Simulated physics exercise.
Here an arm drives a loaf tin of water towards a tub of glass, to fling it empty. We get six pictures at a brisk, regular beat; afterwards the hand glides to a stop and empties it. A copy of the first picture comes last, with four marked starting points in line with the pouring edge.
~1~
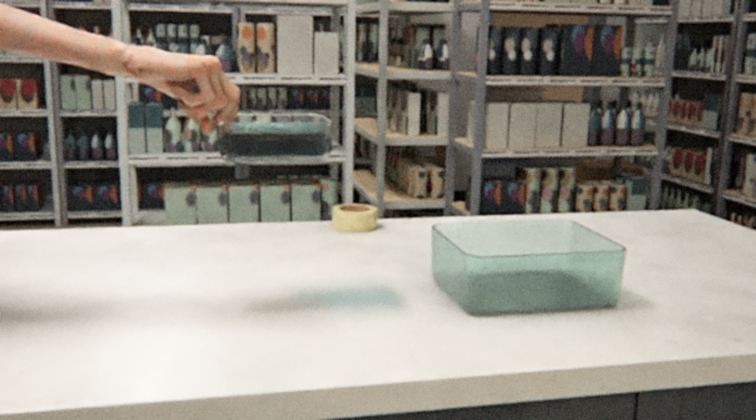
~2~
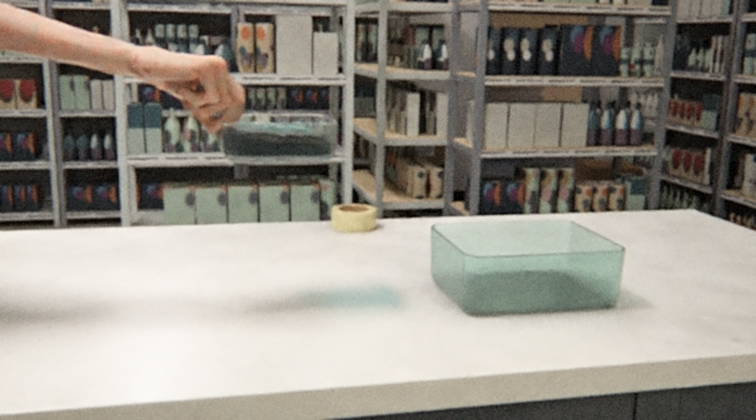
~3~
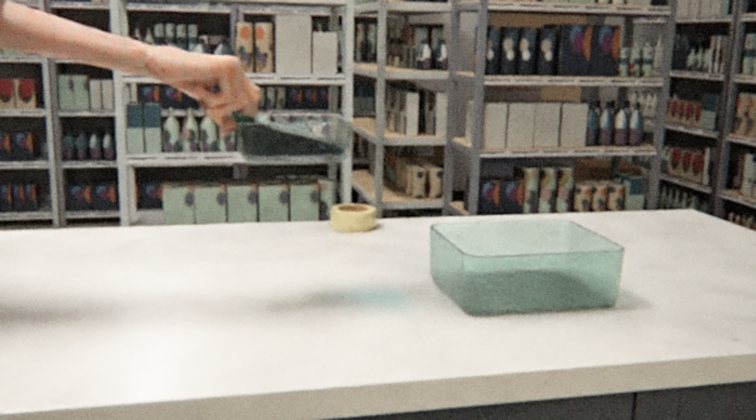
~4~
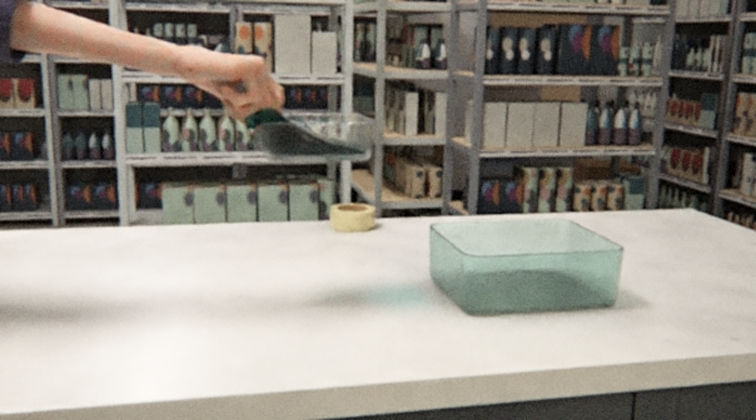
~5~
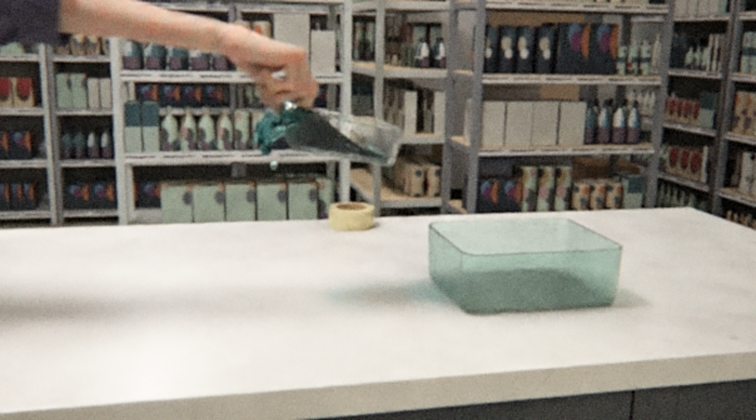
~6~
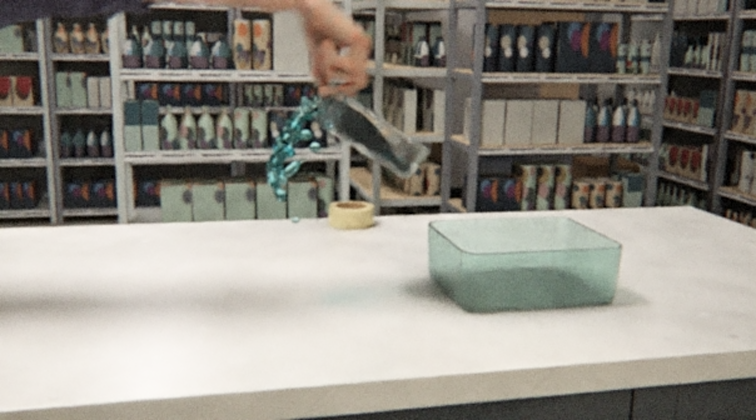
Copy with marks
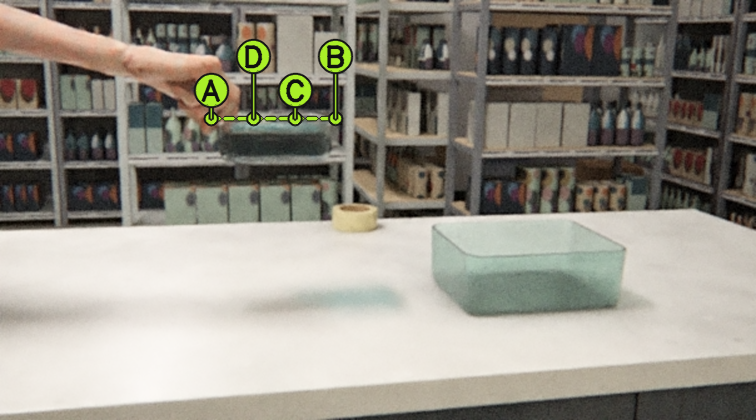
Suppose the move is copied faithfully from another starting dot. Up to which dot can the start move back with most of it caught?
Use place C.
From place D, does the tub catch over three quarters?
No, it does not.
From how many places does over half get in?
Two.
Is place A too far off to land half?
Yes, that goes wrong.
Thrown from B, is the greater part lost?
No, not at all.
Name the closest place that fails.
It is D.
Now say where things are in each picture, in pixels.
The first frame shows upright, lip at (325, 118); tub from (463, 315) to (617, 305); nothing has left yet.
The second frame shows upright, lip at (329, 118); nothing has left yet.
The third frame shows upright, lip at (344, 118); water is over the rim, down to (235, 118).
The fourth frame shows upright, lip at (366, 118); water is over the rim, down to (254, 132).
The fifth frame shows tipped about 10°, lip at (393, 125); water is over the rim, down to (273, 167).
The sixth frame shows tipped about 33°, lip at (419, 145); water is over the rim, down to (294, 221).
In lime, A at (211, 118); B at (335, 118); C at (295, 118); D at (253, 118).
Choosing A, about 5 % lands in the tub, 92 % falls short.
Choosing B, about 73 % lands in the tub, 17 % falls short and 10 % goes beside or beyond.
Choosing C, about 62 % lands in the tub, 31 % falls short and 7 % goes beside or beyond.
Choosing D, about 22 % lands in the tub, 71 % falls short and 6 % goes beside or beyond.
